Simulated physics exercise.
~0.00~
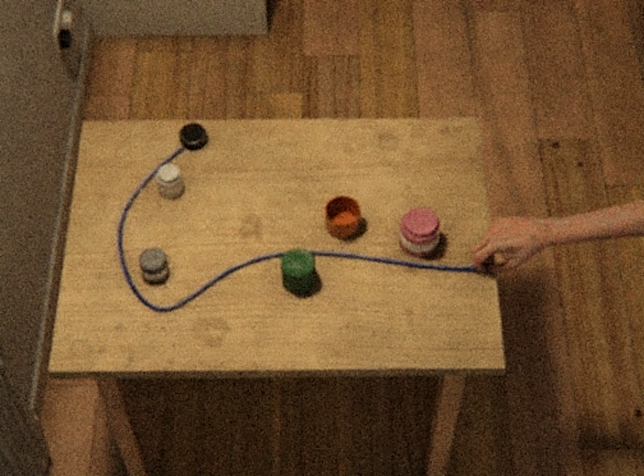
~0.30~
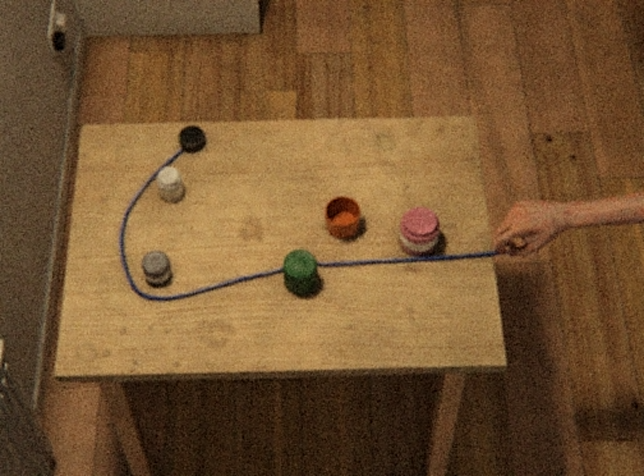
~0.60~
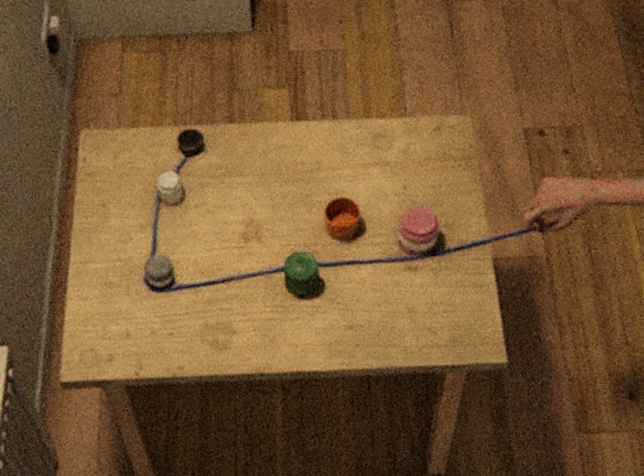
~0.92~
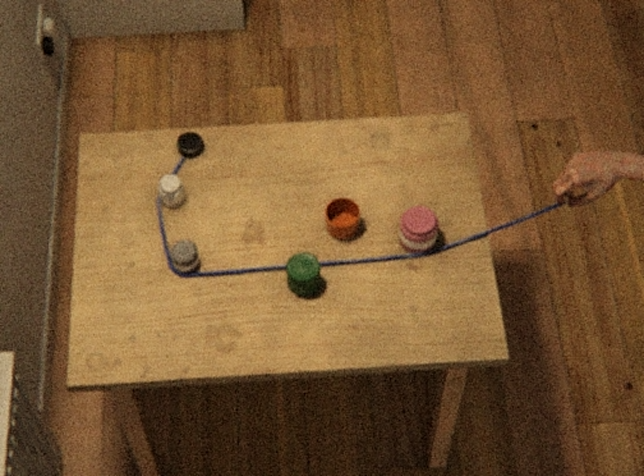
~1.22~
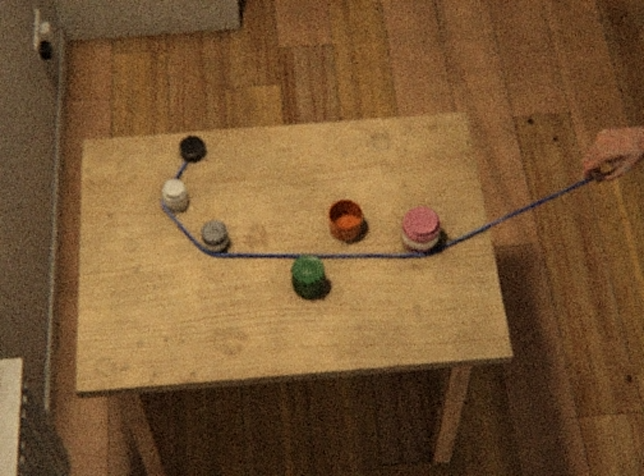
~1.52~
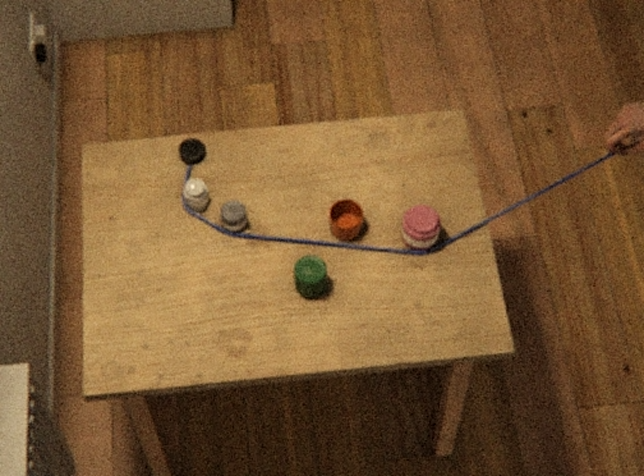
Blue cord pulled rightward by a hand tightening across a wooden table, dragging a grey tin, then nudging a white jar.
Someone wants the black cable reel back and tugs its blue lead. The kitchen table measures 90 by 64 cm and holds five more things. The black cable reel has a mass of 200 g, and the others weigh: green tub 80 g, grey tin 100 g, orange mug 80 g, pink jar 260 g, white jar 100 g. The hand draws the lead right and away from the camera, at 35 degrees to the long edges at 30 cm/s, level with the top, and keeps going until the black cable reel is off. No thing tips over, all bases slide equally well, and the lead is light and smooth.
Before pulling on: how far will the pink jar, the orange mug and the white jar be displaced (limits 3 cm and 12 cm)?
My prediction: Pink jar: Medium displacement, orange mug: Medium displacement, white jar: Big displacement.
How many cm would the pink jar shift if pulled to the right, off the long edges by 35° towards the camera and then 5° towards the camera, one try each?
About 0 cm, then about 2 cm.
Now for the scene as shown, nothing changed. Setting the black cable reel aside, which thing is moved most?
That would be the grey tin.
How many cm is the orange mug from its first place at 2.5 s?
I'd put it at close to 3 cm.
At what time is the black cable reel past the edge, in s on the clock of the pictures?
Somewhere near 4.4 seconds.
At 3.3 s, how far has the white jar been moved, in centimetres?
Pretty much 18 cm, give or take.
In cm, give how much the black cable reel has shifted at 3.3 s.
It has ended up roughly 40 centimetres from its start by then.
At 2.5 s, the black cable reel has slid 17 cm. Moved, grey tin 32 cm, white jar 18 cm, orange mug 3 cm, pink jar 2 cm.
At 3.3 s, the black cable reel has slid 41 cm. Moved, grey tin 33 cm, white jar 18 cm, orange mug 5 cm, pink jar 3 cm.
At 4.2 s, the black cable reel has slid 63 cm. Moved, grey tin 33 cm, white jar 18 cm, orange mug 5 cm, pink jar 4 cm.
At 4.8 s, the black cable reel is off the top. Moved, grey tin 33 cm, white jar 18 cm at (253, 165), orange mug 5 cm at (364, 200), pink jar 4 cm at (425, 201).
